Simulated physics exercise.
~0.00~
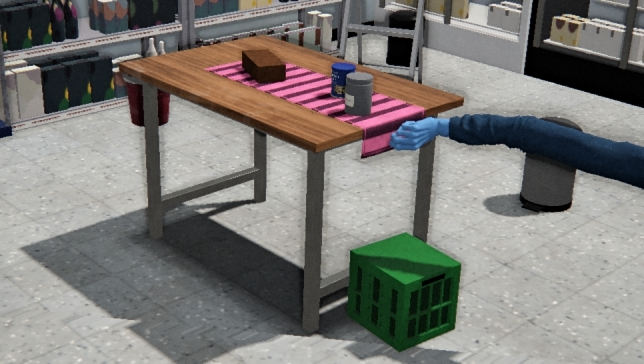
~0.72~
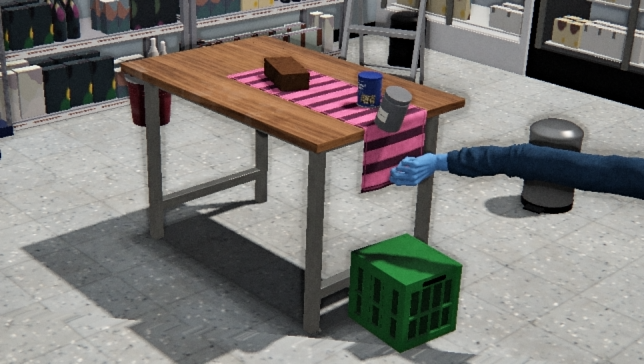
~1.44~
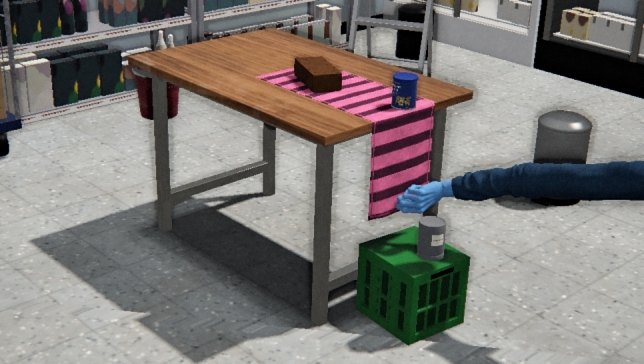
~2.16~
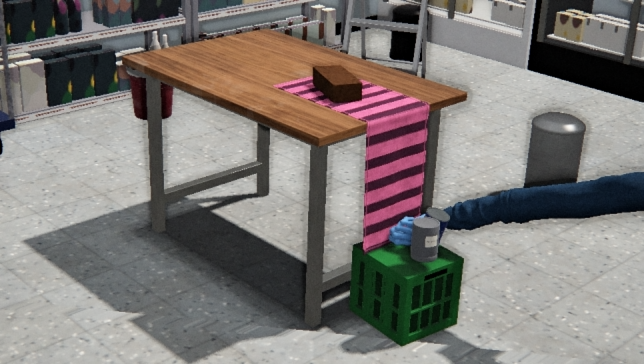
In a store with stocked shelves behind, seen from slightly above by a gently swaying camera, a wooden table holds a pink striped cloth with a brown brick, a blue tin and a grey jar on it. A green crate sits on the floor below the cloth's hanging end. A blue-gloved hand reaching from the right draws the cloth downward, carrying all three objects toward the edge. The grey jar tips over the edge and drops onto the crate. The blue tin then goes off too and is gone from the tabletop, while the cloth's end reaches the crate and the brick stays on the table.
